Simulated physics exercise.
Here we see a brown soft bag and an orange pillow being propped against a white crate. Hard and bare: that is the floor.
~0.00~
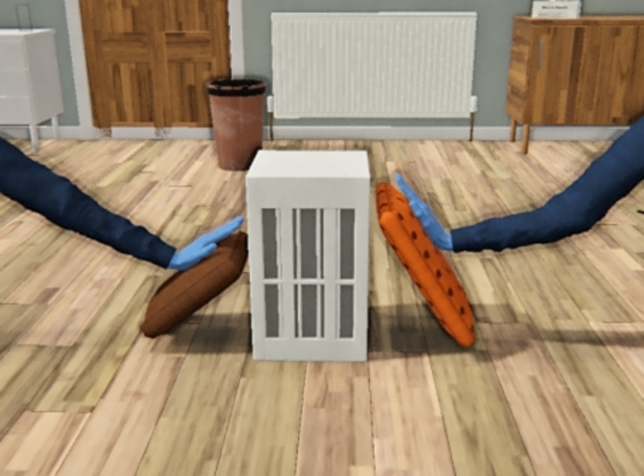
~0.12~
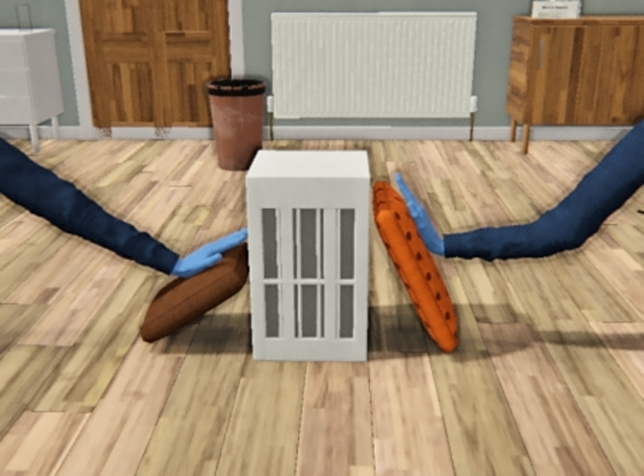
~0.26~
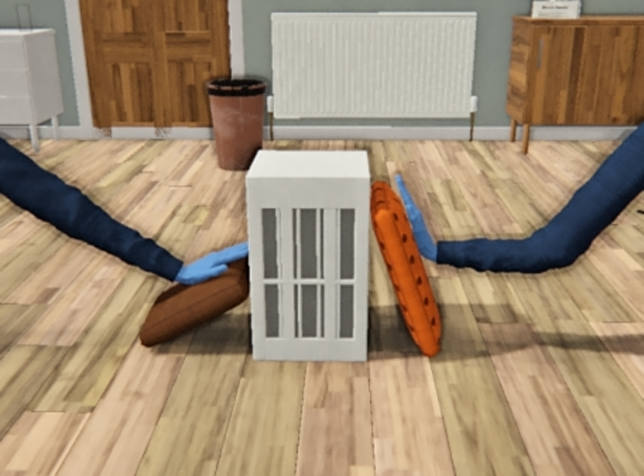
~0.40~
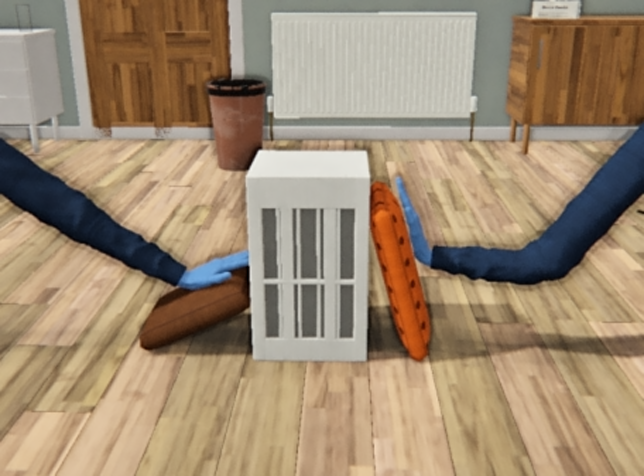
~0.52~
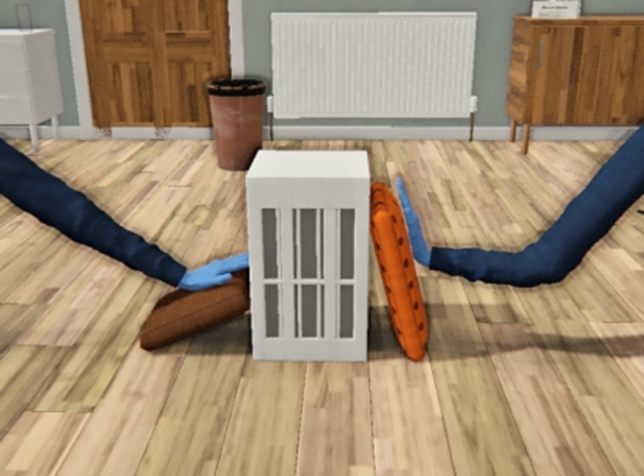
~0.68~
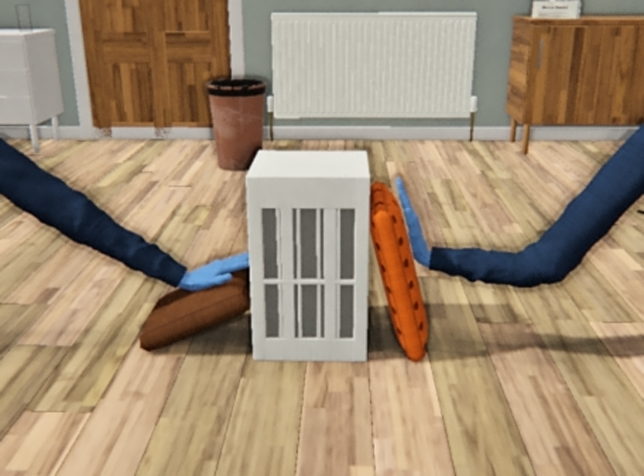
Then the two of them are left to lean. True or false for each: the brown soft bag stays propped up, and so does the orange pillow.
Brown soft bag: False; orange pillow: True.
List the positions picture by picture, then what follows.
Soft bag foot (148, 334), head (235, 268); pillow foot (467, 343), head (386, 218), in the first picture.
Soft bag foot (146, 338); pillow foot (449, 348), in the second picture.
Soft bag foot (145, 342); pillow foot (431, 353), in the third picture.
Soft bag foot (144, 345); pillow foot (419, 357), in the fourth picture.
Soft bag foot (145, 346); pillow foot (416, 358), in the fifth picture.
Soft bag foot (145, 346), head (246, 303), at a low slant; pillow foot (416, 358), head (381, 216), almost upright, in the sixth picture.
Around 0.88 s, soft bag flat on the floor near (200, 317); pillow against the side near (396, 270).
Around 1.10 s, soft bag flat on the floor near (199, 320); pillow against the side near (396, 270).
Finally, soft bag flat on the floor near (199, 321); pillow against the side near (396, 270). The brown soft bag slips and lies down and the orange pillow holds its lean.
